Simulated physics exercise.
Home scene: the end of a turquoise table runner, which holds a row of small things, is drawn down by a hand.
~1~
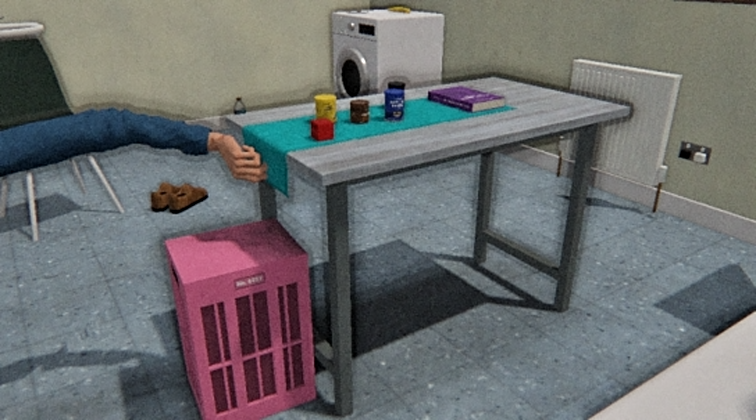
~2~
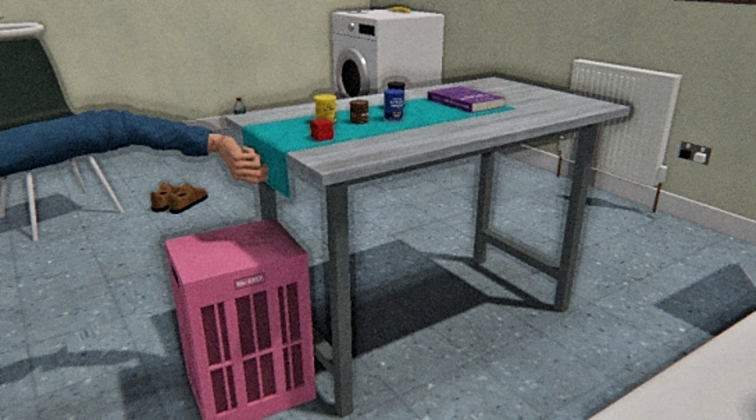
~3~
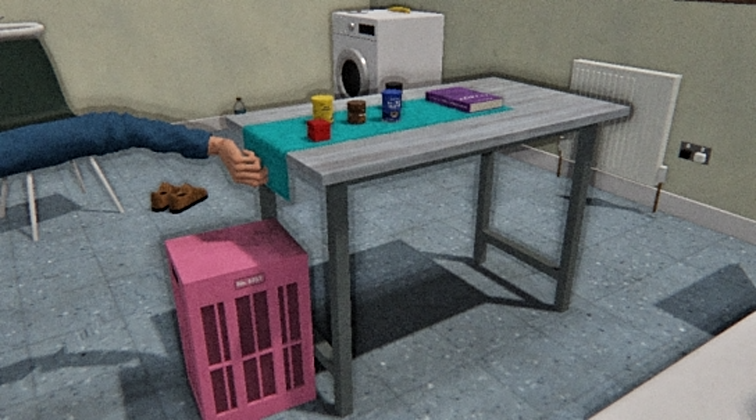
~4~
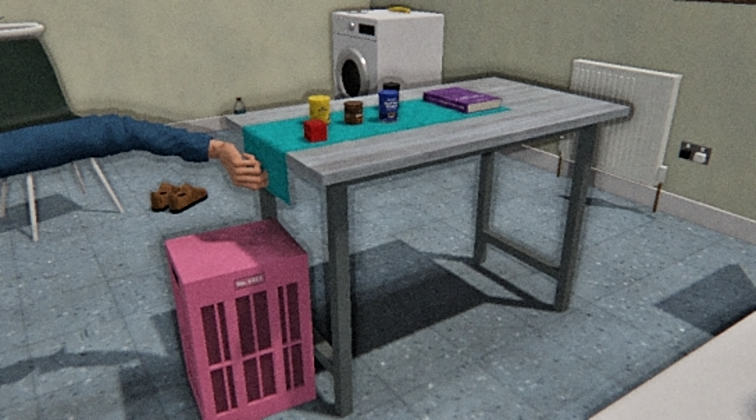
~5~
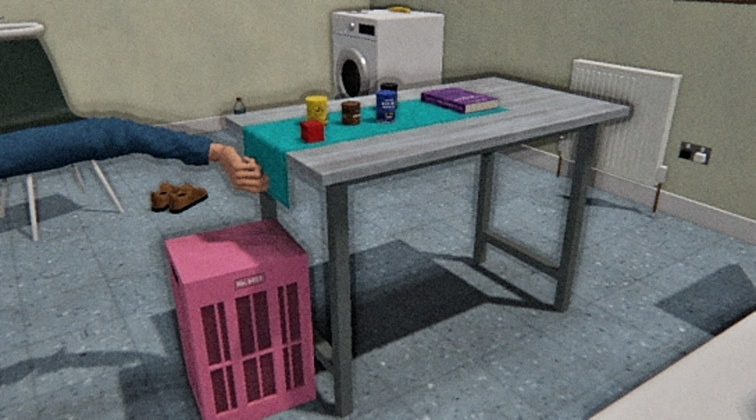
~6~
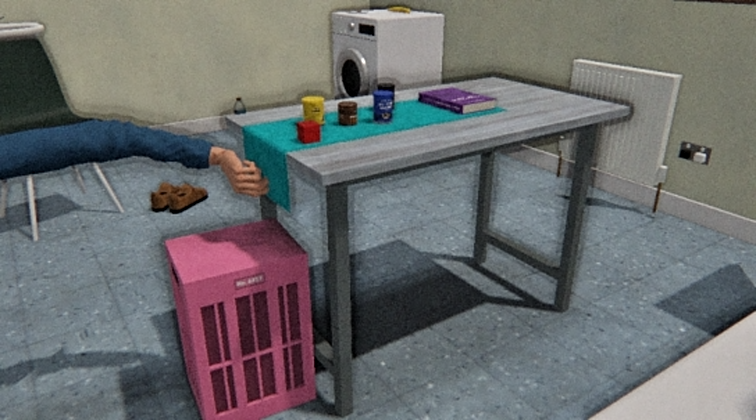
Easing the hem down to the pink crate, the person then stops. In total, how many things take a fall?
Exactly one goes over.
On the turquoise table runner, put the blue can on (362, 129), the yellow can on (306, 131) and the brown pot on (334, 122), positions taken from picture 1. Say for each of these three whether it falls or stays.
Note - blue can retained, yellow can lost, brown pot retained.
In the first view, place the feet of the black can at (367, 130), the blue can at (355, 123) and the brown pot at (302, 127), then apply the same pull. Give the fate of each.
The black can stays on; the blue can survives; the brown pot falls.
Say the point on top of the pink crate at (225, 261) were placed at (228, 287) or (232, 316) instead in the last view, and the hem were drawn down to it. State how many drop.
That would make 2 and 3.
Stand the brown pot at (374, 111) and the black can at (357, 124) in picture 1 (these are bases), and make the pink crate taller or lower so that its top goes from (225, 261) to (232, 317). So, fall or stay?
The brown pot stays put; the black can is lost.
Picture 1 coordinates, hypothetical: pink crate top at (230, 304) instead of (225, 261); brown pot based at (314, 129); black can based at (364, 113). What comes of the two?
The brown pot is lost, the black can stays put.
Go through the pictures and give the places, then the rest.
The first picture shows hem (289, 198); red cube (322, 121); yellow can (325, 97); brown pot (359, 102); blue can (394, 91); black can (397, 83); top of the crate (225, 261).
The second picture shows hem (290, 199); red cube (322, 121).
The third picture shows hem (290, 202); yellow can (323, 97).
The fourth picture shows hem (290, 206); brown pot (353, 102); top of the crate (225, 261).
The fifth picture shows hem (289, 209); blue can (386, 92).
The sixth picture shows hem (290, 213); red cube (308, 123); yellow can (313, 99); brown pot (347, 103); blue can (383, 93); black can (386, 85).
Soon after, hem near (268, 217); all still up.
Then, hem on the crate; red cube gone.
At rest, hem on the crate; red cube gone. The answer is one.
